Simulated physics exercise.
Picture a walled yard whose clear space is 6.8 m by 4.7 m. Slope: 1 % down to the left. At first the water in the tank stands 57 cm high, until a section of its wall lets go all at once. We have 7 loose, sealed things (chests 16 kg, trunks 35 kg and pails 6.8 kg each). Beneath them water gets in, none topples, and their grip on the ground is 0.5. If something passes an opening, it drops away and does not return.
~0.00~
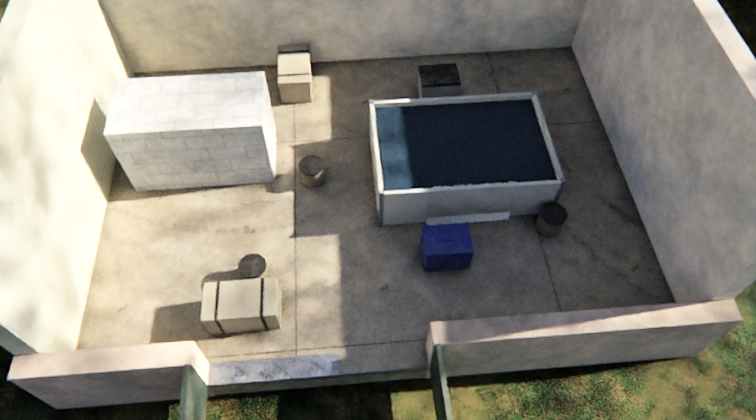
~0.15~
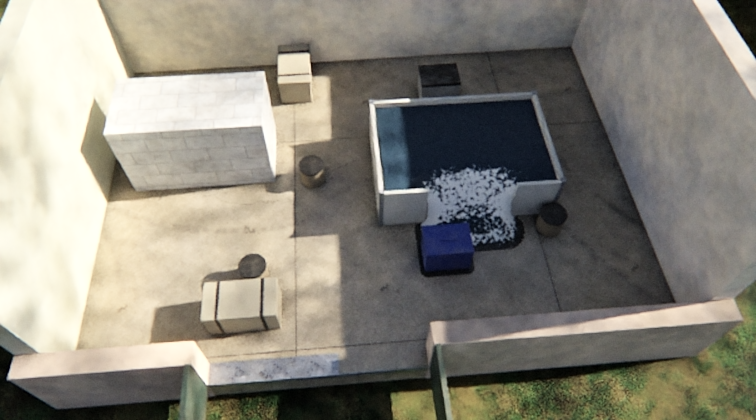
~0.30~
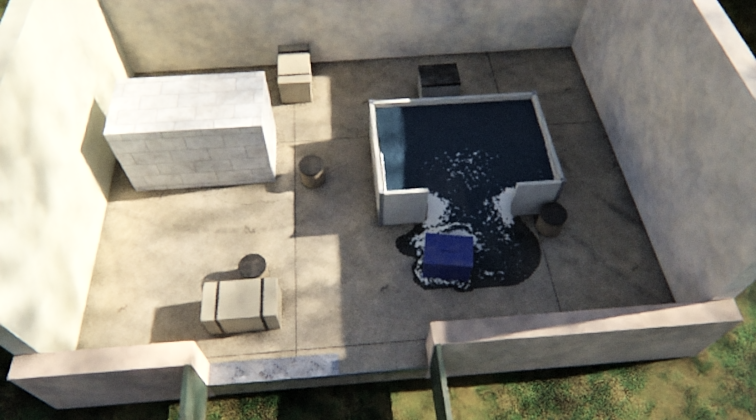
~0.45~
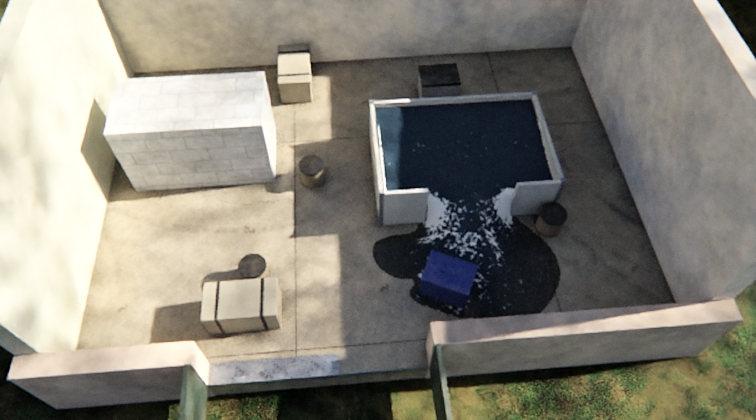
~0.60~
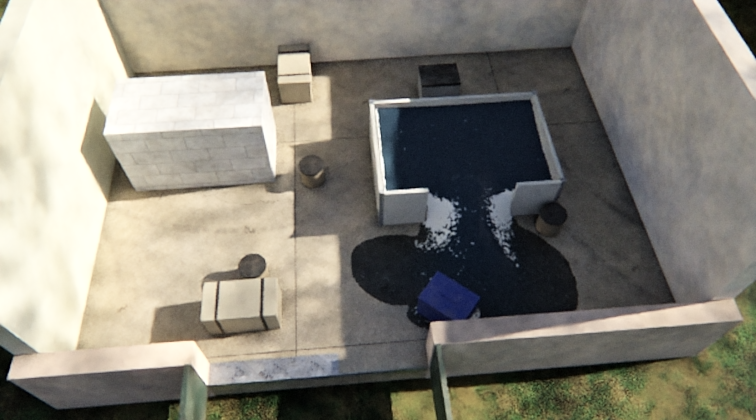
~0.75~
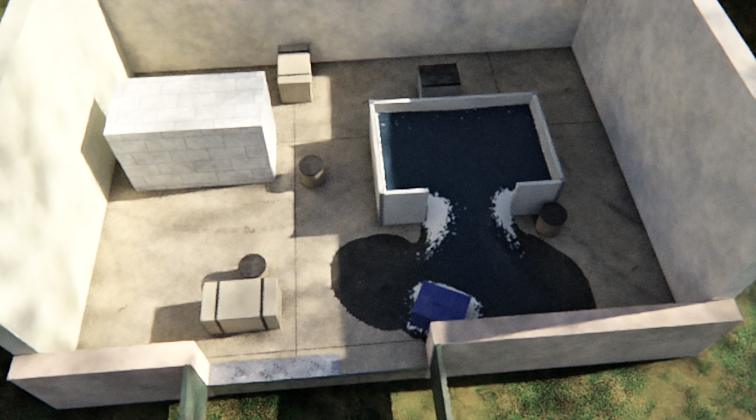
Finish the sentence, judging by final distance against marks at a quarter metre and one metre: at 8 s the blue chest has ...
It has gone a long way.
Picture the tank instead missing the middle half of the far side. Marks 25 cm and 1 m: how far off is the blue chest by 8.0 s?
Had it gone that way, the blue chest would sit tight.
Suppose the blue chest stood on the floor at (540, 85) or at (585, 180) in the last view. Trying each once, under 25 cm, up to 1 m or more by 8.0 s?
Results, in order: Borne far off, then borne far off.
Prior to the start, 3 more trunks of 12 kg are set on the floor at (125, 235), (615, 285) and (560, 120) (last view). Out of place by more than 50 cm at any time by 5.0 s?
Order as asked - not as far, farther, farther.
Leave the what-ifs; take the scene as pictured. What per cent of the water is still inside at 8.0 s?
Close to 74 in a hundred parts remain.
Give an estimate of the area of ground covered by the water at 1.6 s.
Some 9.0 m2.
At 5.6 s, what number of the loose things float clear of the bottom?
I get 0.
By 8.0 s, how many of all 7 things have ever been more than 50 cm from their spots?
It works out to 1.
After 1.6 s the blue chest is near (337, 346), 1.8 m from its start, aground; 0 of 7 are out; 0 afloat.
After 3.6 s the blue chest has gone out; 1 of 7 are out; 0 afloat.
After 5.6 s the blue chest has gone out; 1 of 7 are out; 0 afloat.
After 8.0 s the blue chest has gone out; 1 of 7 are out; 0 afloat.
